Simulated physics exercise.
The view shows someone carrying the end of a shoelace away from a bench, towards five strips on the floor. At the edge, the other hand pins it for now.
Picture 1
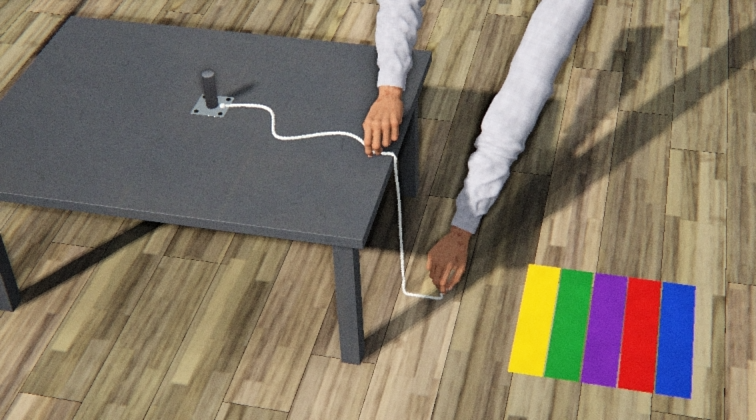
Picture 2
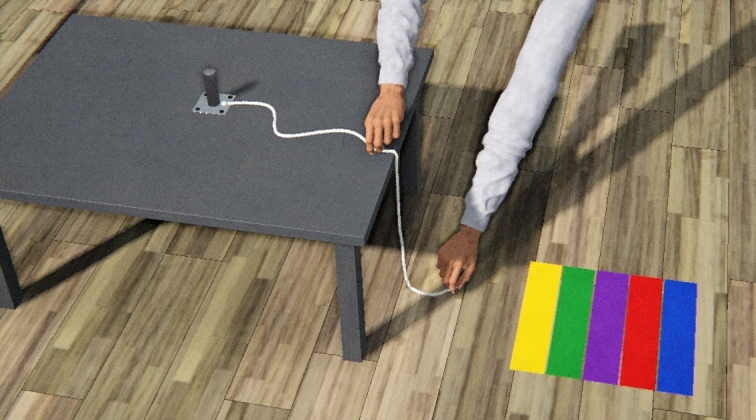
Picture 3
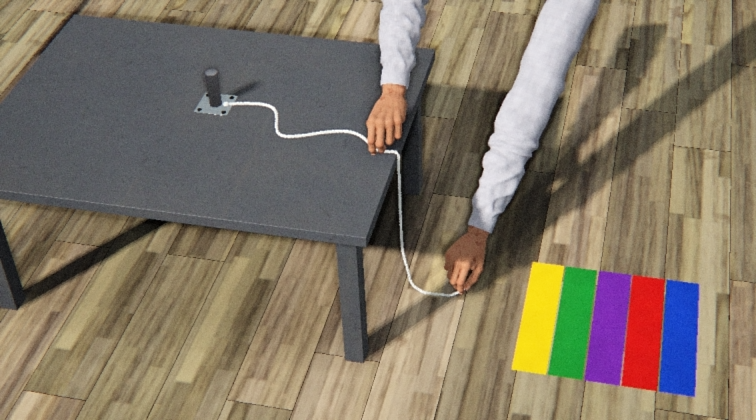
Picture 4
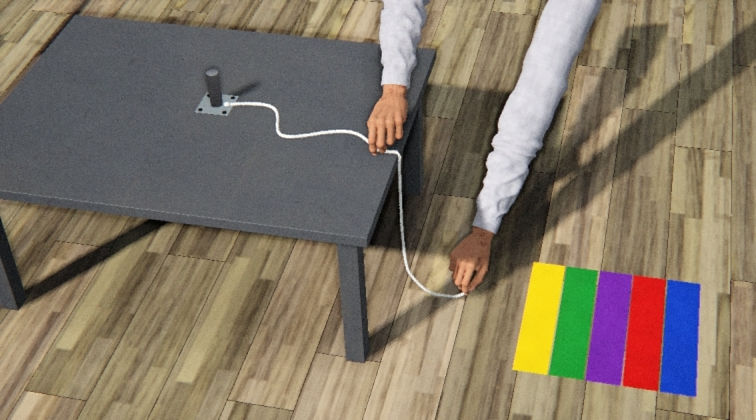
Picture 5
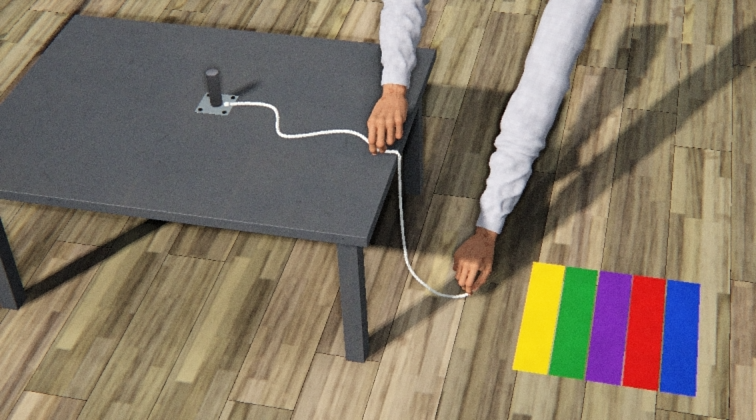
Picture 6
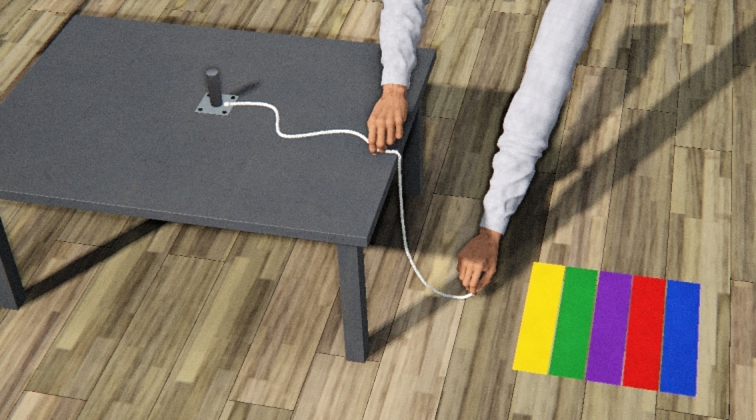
A hand draws the end of a white shoelace slightly right from a dark bench while another pins it at the edge.
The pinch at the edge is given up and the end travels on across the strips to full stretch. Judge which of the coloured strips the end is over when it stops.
It is over the purple strip.
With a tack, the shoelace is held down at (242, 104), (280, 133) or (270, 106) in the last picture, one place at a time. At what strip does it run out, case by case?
In order: Purple, then green, then purple.
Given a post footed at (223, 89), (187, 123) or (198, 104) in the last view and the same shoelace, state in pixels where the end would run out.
Places per try: (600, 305); (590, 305); (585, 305).
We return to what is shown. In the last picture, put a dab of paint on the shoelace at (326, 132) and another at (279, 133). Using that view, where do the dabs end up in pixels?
You'll find the first mark at (354, 137) and the second mark at (310, 126).
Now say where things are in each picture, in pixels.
In the first frame, end (446, 289); yellow (529, 353); green (565, 358); purple (601, 364); red (637, 369); blue (674, 374).
In the second frame, end (456, 288); shoelace through (255, 103) (284, 136) (357, 134) (397, 173) (399, 226) (407, 279).
In the third frame, end (464, 289).
In the fourth frame, end (469, 290); shoelace through (258, 104) (287, 137) (360, 135) (400, 173) (402, 227) (415, 280).
In the fifth frame, end (473, 290).
In the sixth frame, end (477, 291); shoelace through (258, 104) (287, 136) (360, 135) (400, 173) (403, 227) (423, 281).
Soon after, end near (554, 301); over yellow.
After that, end near (590, 306); over green.
At the stop, end near (611, 309); over purple. The end stops over the purple strip.
